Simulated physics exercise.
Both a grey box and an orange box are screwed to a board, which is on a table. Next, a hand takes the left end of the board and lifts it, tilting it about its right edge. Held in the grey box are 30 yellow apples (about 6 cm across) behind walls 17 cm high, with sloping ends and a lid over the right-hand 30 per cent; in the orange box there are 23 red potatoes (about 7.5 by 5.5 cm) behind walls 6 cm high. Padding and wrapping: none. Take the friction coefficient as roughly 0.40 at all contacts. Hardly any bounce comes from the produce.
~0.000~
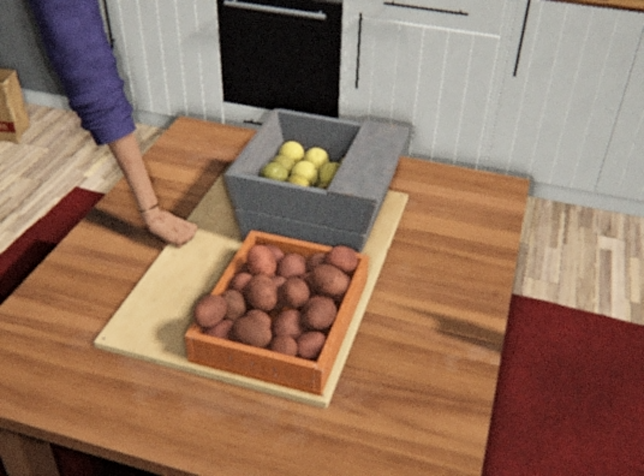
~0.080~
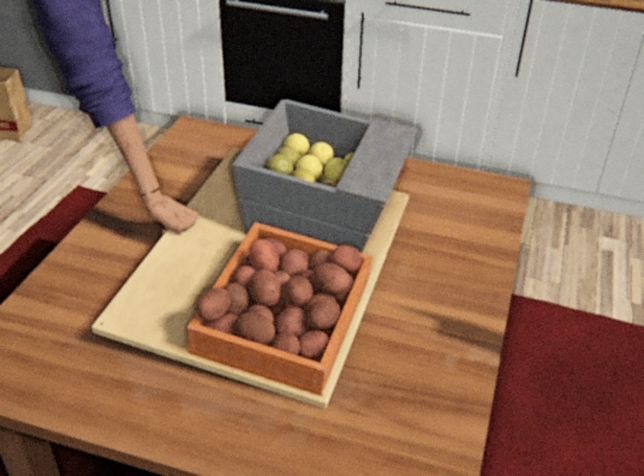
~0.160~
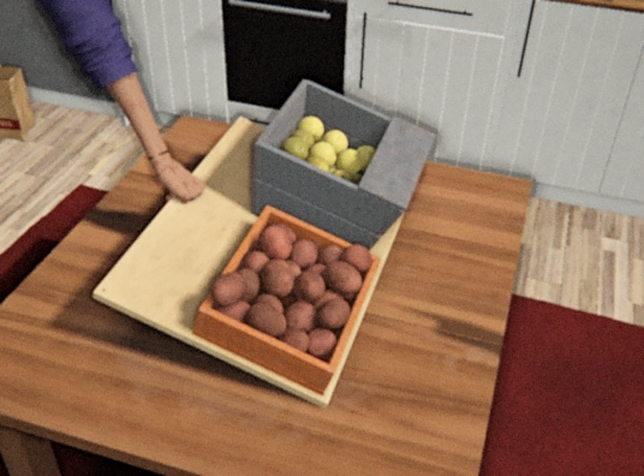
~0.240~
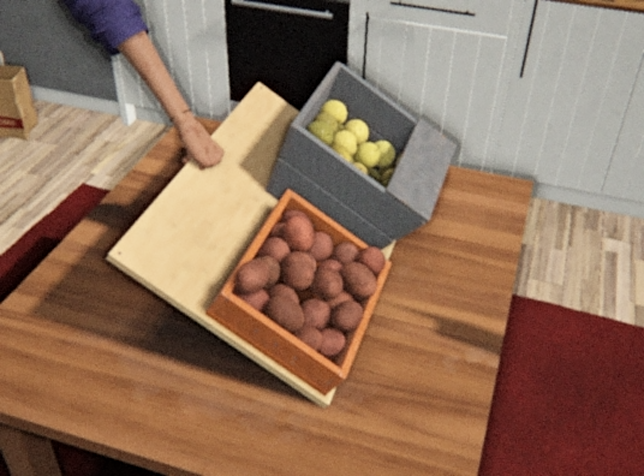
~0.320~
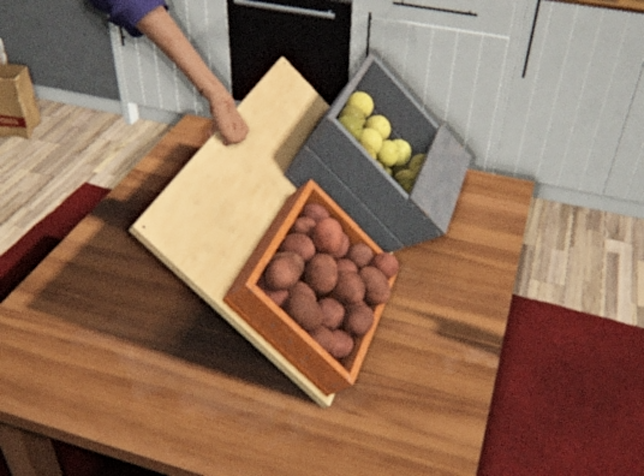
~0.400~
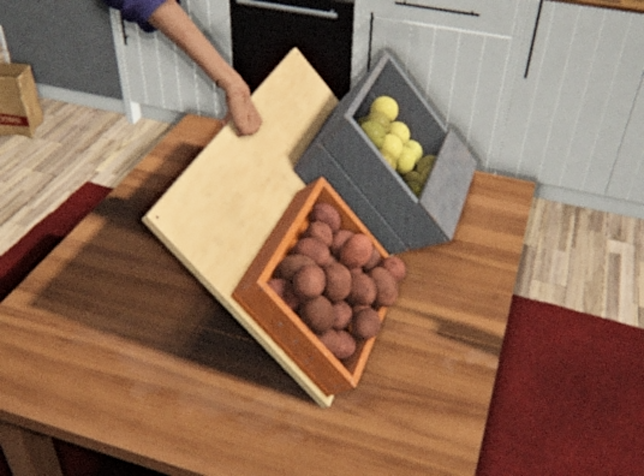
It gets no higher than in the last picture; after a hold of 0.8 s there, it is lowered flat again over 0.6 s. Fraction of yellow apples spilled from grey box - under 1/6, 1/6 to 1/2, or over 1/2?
Under 1/6.
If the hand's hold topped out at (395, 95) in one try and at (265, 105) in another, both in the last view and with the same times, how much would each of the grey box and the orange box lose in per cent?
Loss per try - grey box 40 / 0 percent, orange box 90 / 40 percent.
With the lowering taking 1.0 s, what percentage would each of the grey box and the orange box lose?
Then the grey box sheds 0 %, while the orange box sheds 30 %.
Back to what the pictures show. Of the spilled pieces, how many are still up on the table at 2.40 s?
About 4 of them.
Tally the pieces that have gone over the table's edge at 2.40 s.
I'd put the number around 3.
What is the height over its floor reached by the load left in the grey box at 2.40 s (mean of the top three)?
I'd say some 15 cm high.
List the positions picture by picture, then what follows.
In the first frame (each is followed by its nearest rim corner in this view; the camera moves round a little), grey box, (371, 201); orange box, (316, 366); 0° from level; none out.
The second frame shows grey box, (379, 202); orange box, (319, 366); 5° from level.
The third frame shows grey box, (399, 207); orange box, (329, 368); 17° from level.
The fourth frame shows grey box, (421, 218); orange box, (340, 372); 30° from level.
The fifth frame shows grey box, (438, 229); orange box, (349, 377); 42° from level.
The sixth frame shows grey box, (444, 235); orange box, (352, 380); 47° from level; none out.
After 0.72 s, tilt 47°; grey box 30 in, 0 out and orange box 18 in, 5 out.
After 1.12 s, tilt 47°; grey box 30 in, 0 out and orange box 16 in, 7 out.
After 1.68 s, tilt 5°; grey box 30 in, 0 out and orange box 16 in, 7 out.
When it is over (at 2.40 s), grey box 30 in, 0 out and orange box 16 in, 7 out. Asked share, 0 of 30, 0 per cent.
